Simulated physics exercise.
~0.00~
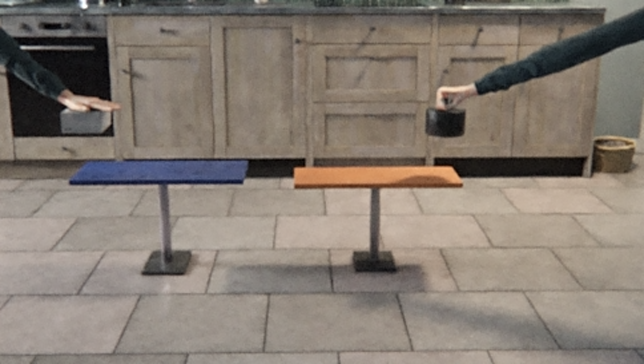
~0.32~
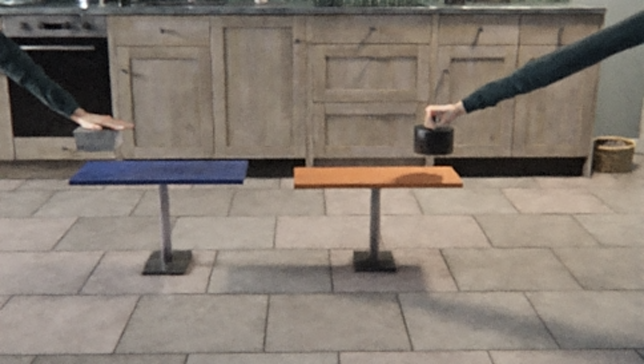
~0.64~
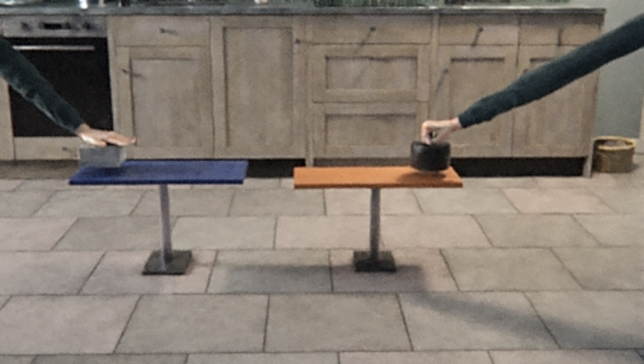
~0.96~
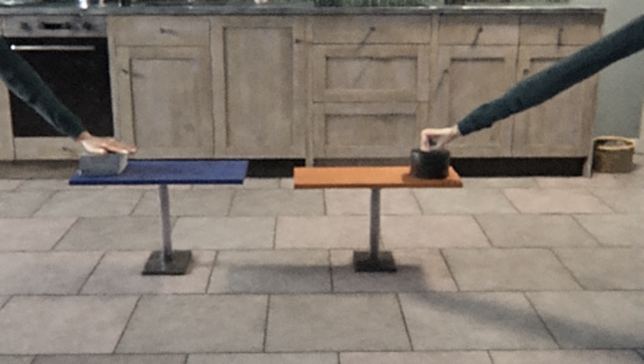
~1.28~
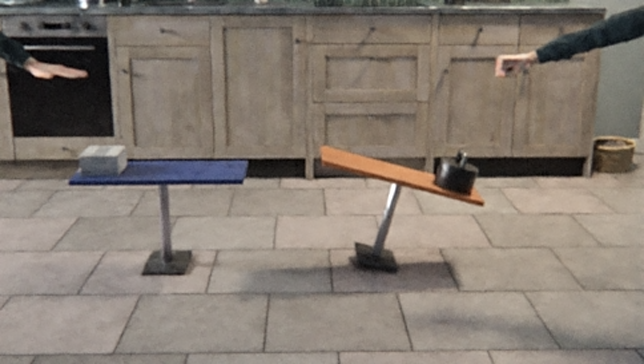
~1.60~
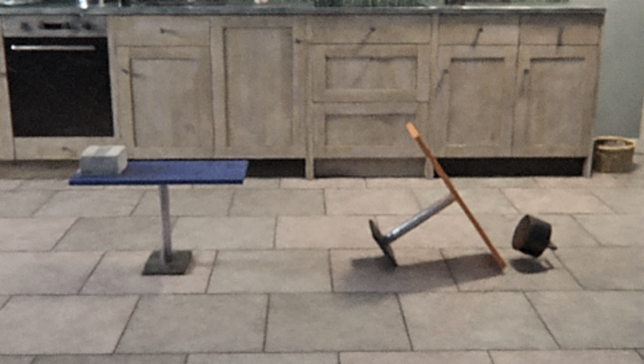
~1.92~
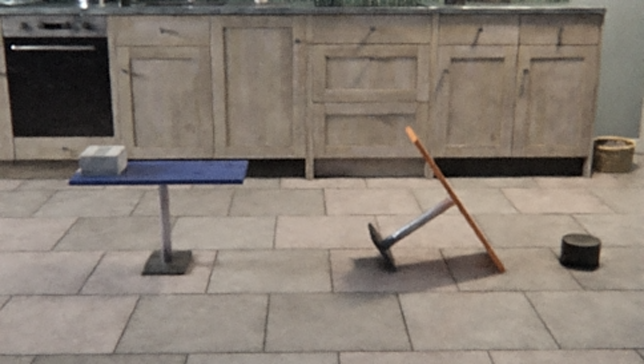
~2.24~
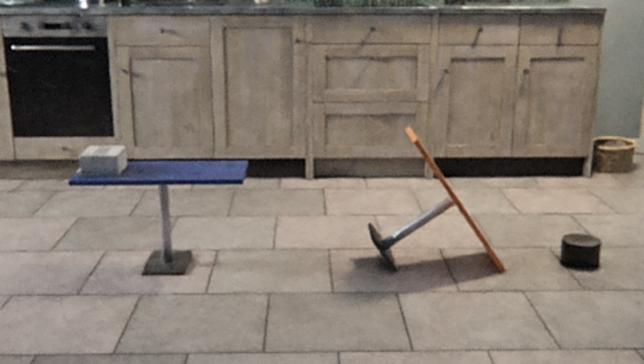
An orange stand tips over, dropping its dark object, while a blue one holds its box.
